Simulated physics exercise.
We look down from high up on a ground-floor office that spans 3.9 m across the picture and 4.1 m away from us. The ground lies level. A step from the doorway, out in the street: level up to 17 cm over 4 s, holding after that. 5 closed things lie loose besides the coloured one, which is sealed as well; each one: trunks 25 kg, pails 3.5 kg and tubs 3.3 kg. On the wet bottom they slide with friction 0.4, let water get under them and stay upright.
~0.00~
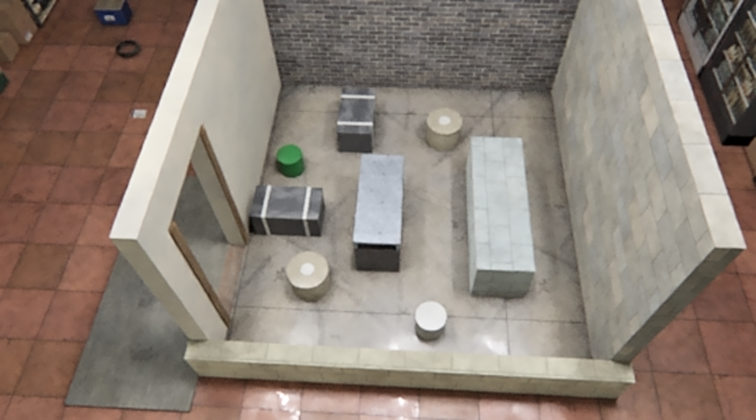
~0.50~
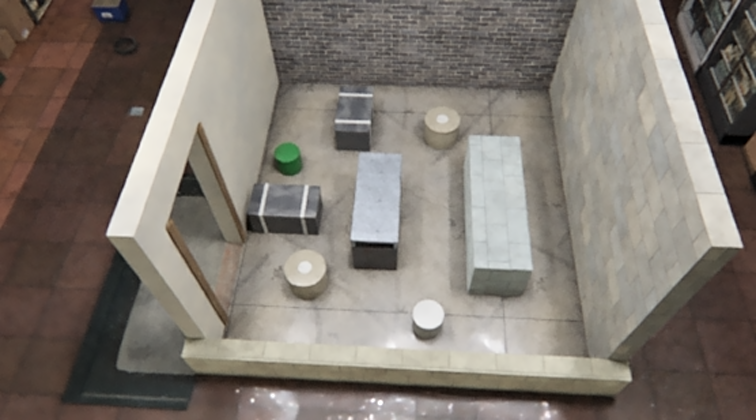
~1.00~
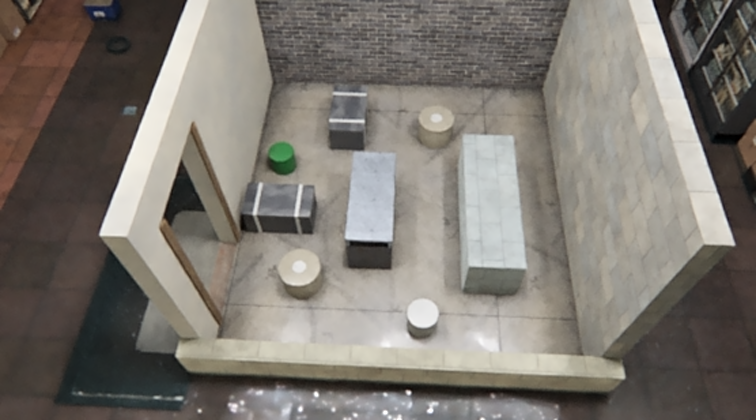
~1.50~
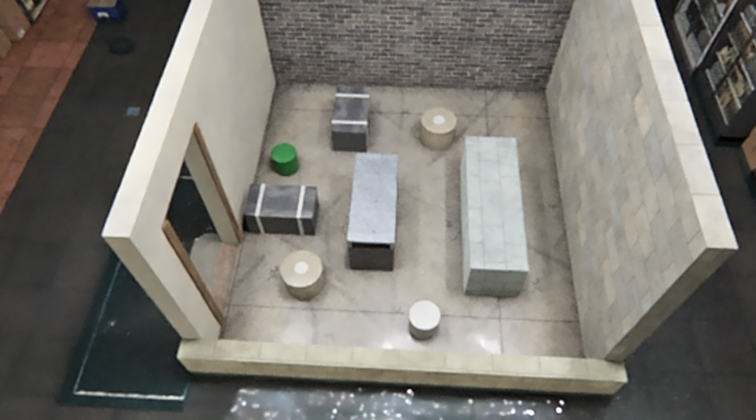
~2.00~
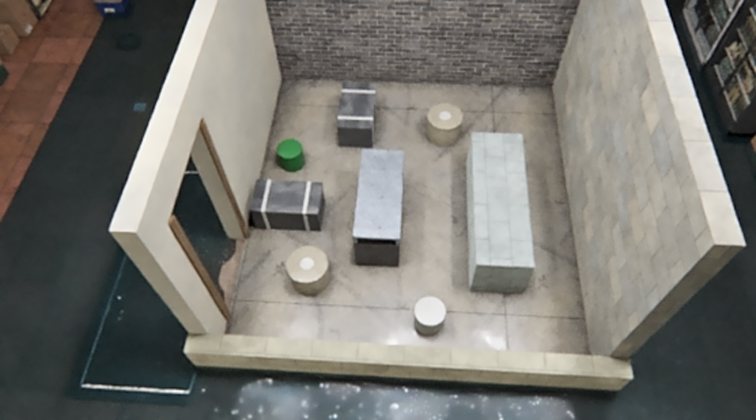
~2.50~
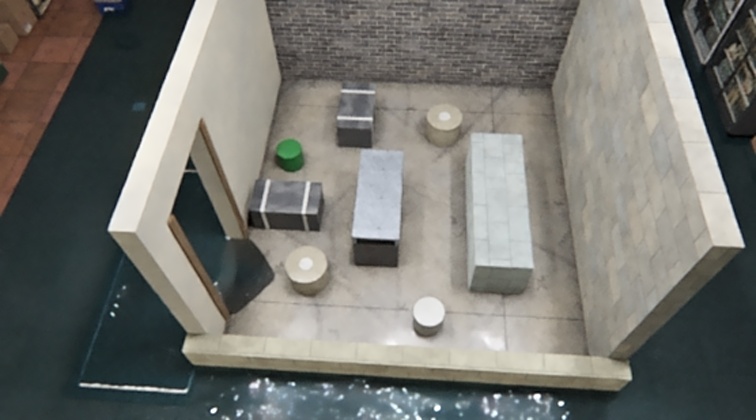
In this clip, seen from above, dark water spreads over the tiled floor outside a small walled room, then a small dark patch enters through the left doorway, while the green pail, blocks and round tubs inside stay still.
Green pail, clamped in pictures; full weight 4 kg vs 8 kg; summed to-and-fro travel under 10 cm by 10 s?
Even the lighter choice passes.
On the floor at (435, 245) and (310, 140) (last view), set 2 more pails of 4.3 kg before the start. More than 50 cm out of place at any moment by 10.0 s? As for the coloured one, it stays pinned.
Below the mark, then below the mark.
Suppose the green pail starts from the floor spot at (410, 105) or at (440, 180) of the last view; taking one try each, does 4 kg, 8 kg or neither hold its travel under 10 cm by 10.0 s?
The first try gives success with both; the second gives success with both.
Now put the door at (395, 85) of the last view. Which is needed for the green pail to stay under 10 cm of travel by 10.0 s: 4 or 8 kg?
In that case only the higher weight holds it.
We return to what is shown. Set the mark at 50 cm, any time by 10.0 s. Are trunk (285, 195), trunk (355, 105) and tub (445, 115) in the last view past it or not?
Listed order gives within limit, within limit, within limit.
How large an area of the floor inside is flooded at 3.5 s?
Roughly 1.5 m2.
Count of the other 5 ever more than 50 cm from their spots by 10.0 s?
Answer: 2.
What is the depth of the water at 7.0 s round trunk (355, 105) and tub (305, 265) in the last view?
Depths: Near 2 cm, then near 2 cm.
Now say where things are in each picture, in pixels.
The first frame shows the green pail at (289, 154) rests on the ground; water covers 0.0 m2; 0 of 6 have shifted.
The second frame shows the green pail at (287, 152) rests on the ground; water covers 0.0 m2; 0 of 6 have shifted.
The third frame shows the green pail at (281, 151) rests on the ground; water covers 0.0 m2; 0 of 6 have shifted.
The fourth frame shows the green pail at (284, 153), on the bottom; water covers 0.0 m2; 0 of 6 have shifted.
The fifth frame shows the green pail at (290, 148), on the bottom; water covers 0.0 m2; 0 of 6 have shifted.
The sixth frame shows the green pail at (289, 149), on the bottom; 0.2 m2 under water; 0 of 6 have shifted.
After 3.5 s the green pail would be 0 cm from its start with 4 kg and 0 cm from its start with 8 kg; 0 cm of water round it then.
After 4.5 s the green pail would be 0 cm from its start with 4 kg and 0 cm from its start with 8 kg; 0 cm of water round it then.
After 7.0 s the green pail would be 0 cm from its start with 4 kg and 0 cm from its start with 8 kg; 2 cm of water round it then.
After 10.0 s the green pail would be 0 cm from its start with 4 kg and 0 cm from its start with 8 kg; 3 cm of water round it then.
